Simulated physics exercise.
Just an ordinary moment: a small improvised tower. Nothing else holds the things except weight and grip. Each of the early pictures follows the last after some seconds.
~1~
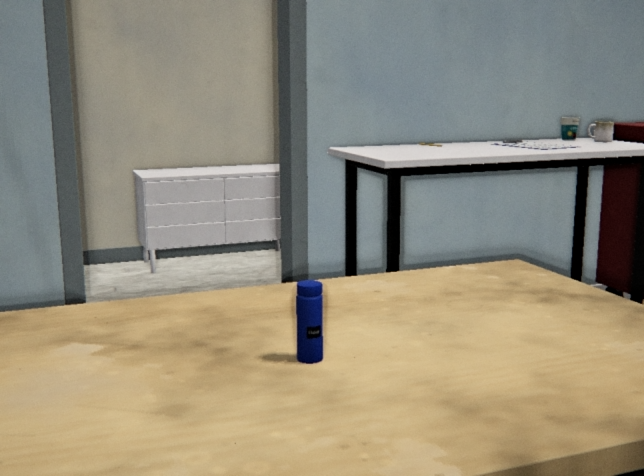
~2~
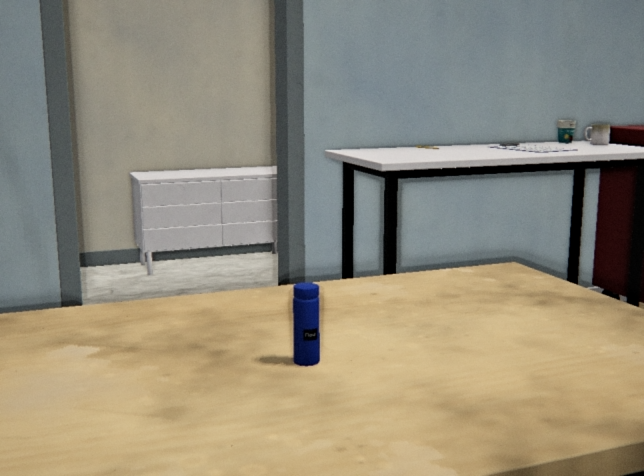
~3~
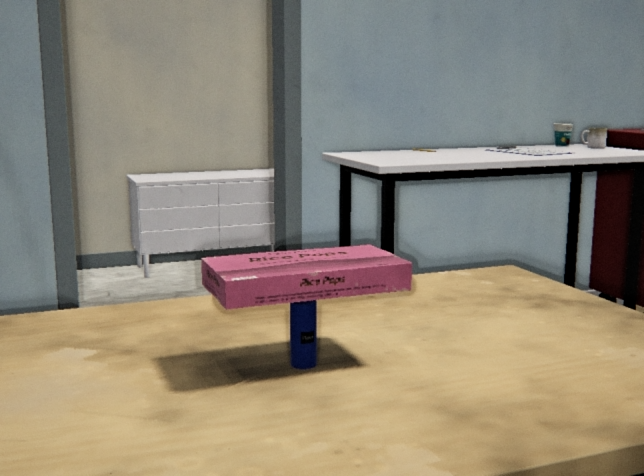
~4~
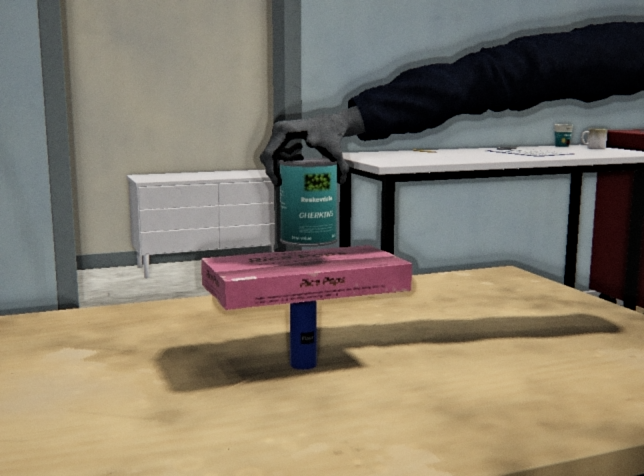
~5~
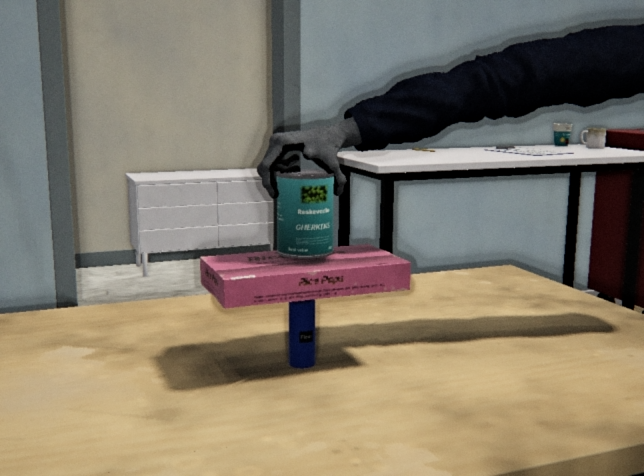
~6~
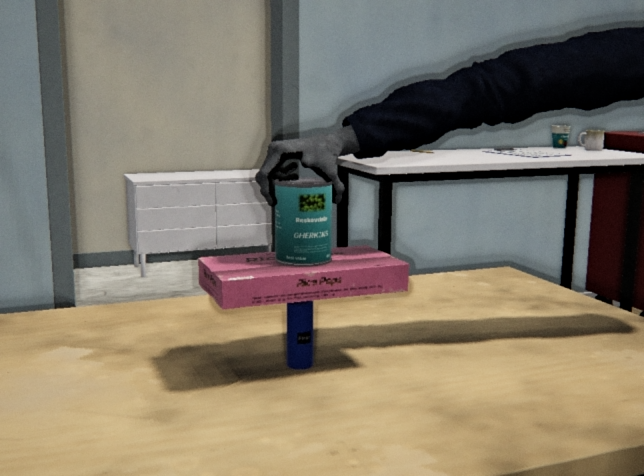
A gloved hand lowers a turquoise tin onto a pink packet atop a blue bottle.
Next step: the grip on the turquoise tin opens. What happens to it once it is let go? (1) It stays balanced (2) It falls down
Answer: 1.
Then, 0.50 s on from there, no change.
Then, 1.30 s on from there, turquoise tin resting near (304, 222).
In the end, all 3 unmoved. At the end, from the last picture's camera, turquoise tin near (304, 222). The stack stays up.
